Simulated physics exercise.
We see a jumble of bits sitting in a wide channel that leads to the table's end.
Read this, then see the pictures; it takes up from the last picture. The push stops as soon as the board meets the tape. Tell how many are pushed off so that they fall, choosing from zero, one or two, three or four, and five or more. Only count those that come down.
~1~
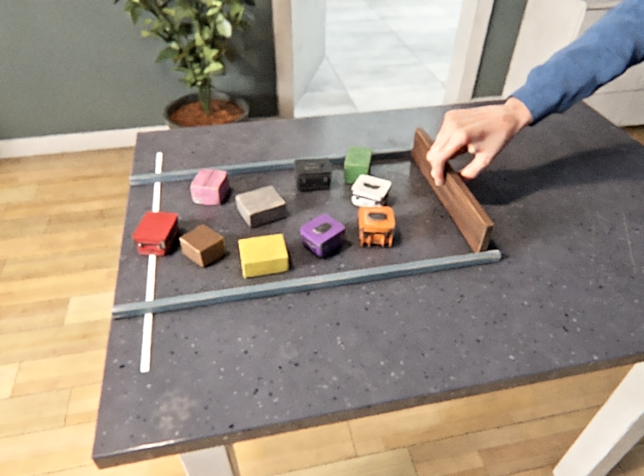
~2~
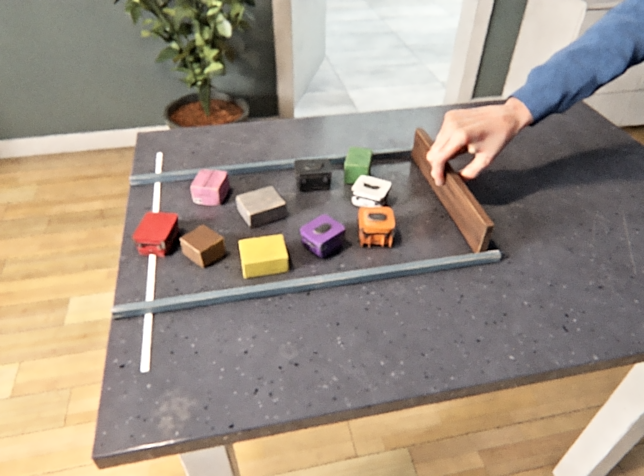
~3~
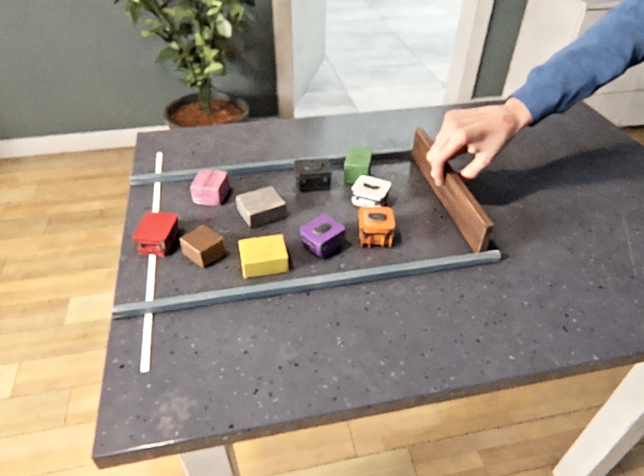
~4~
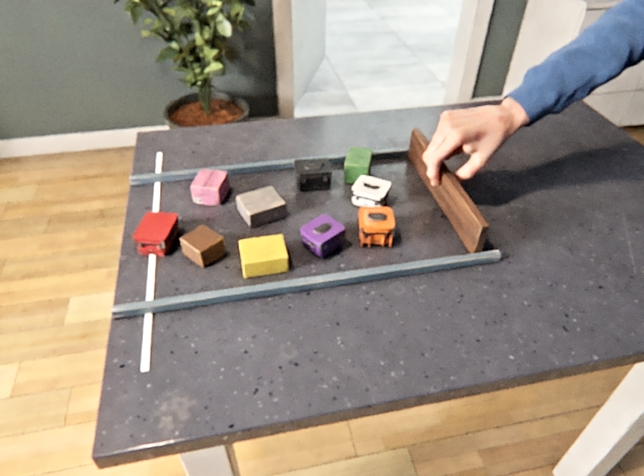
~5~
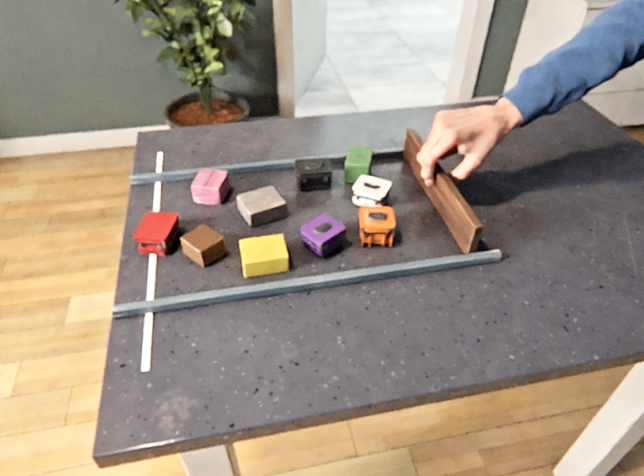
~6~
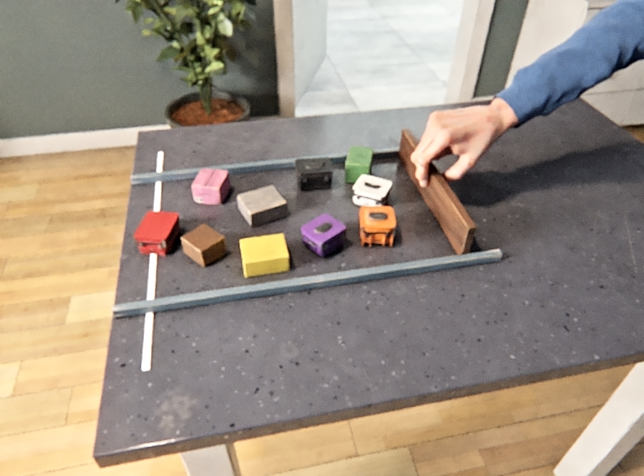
The sweep knocks five or above off.
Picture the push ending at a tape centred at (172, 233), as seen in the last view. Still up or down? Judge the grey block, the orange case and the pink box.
The grey block? It does not stay. The orange case? It is safe. The pink box? It does not stay.
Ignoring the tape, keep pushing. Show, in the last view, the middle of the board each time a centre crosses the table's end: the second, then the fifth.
Roughly (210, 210) for the earlier crossing, roughly (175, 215) for the later one.
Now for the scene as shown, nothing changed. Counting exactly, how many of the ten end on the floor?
The answer is exactly 7.
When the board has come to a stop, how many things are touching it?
Tally at the end: 3.
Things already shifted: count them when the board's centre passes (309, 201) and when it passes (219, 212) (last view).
Moved so far: 7, later 10.
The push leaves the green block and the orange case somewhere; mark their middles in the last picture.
The one named first is at (142, 191), the next at (132, 260).
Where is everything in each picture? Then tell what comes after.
The first picture shows red case (158, 234); brown block (203, 246); pink box (210, 187); board (447, 185); tape (154, 236).
The second picture shows brown block (203, 246); white case (371, 194).
The third picture shows pink box (211, 187); orange case (376, 227).
The fourth picture shows red case (158, 234); yellow block (264, 256).
The fifth picture shows brown block (203, 245); purple case (323, 236).
The sixth picture shows red case (159, 233); brown block (204, 245); pink box (212, 187); board (431, 186); tape (155, 235).
Early on, none off yet; red case at rest near (159, 233); brown block at rest near (204, 245); pink box at rest near (212, 187).
A while later, none off yet; red case at rest near (159, 233); brown block moving near (193, 245); pink box travelled a little near (193, 190).
Further along, none off yet; red case leaning a little near (110, 237); brown block travelled well along near (114, 257); pink box travelled well along near (125, 195).
Finally, the number that fall off is five or more; lost, black case, purple case, grey block, yellow block, pink box, brown block and red case.
